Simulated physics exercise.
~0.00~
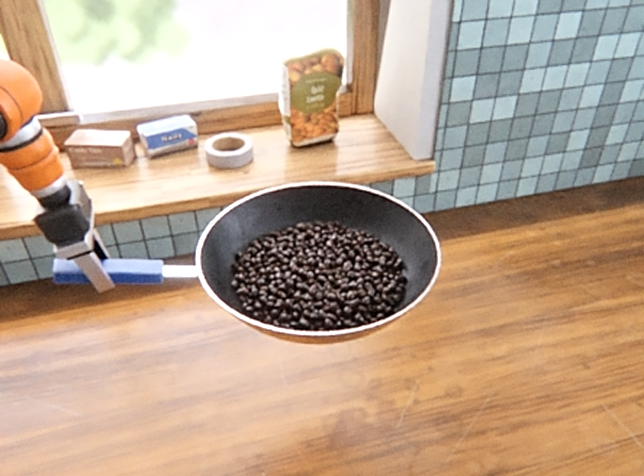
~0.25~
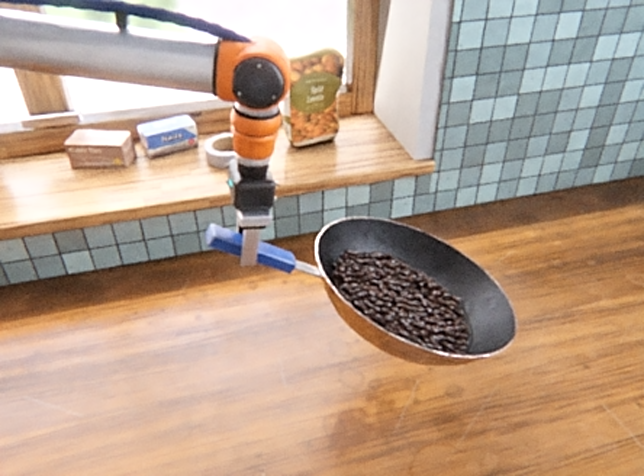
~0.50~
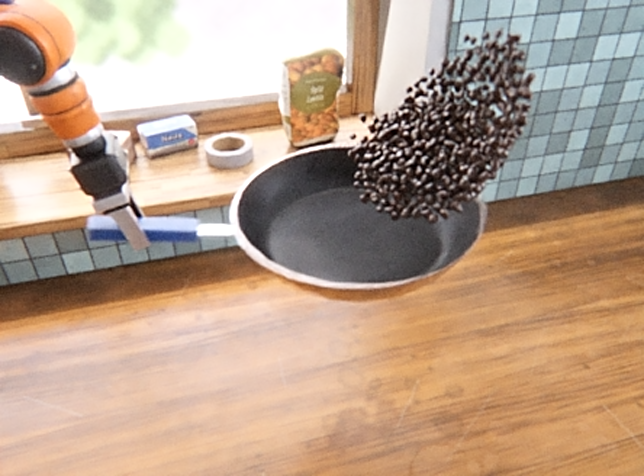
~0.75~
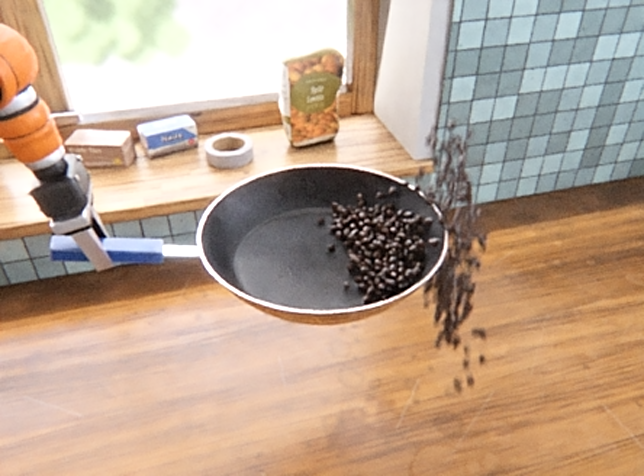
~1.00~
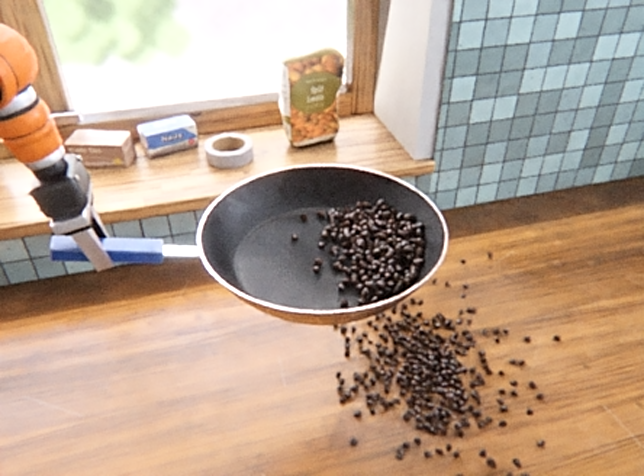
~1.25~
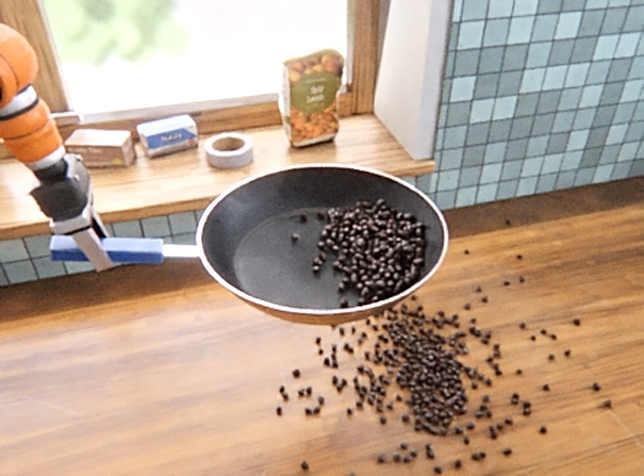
The footage shows an orange robot arm swinging a frying pan of dark beans to the right, tilting it, then pulling back left and tossing the beans up; some land back in the pan, while more than half spill past its right side and scatter across the wooden counter.
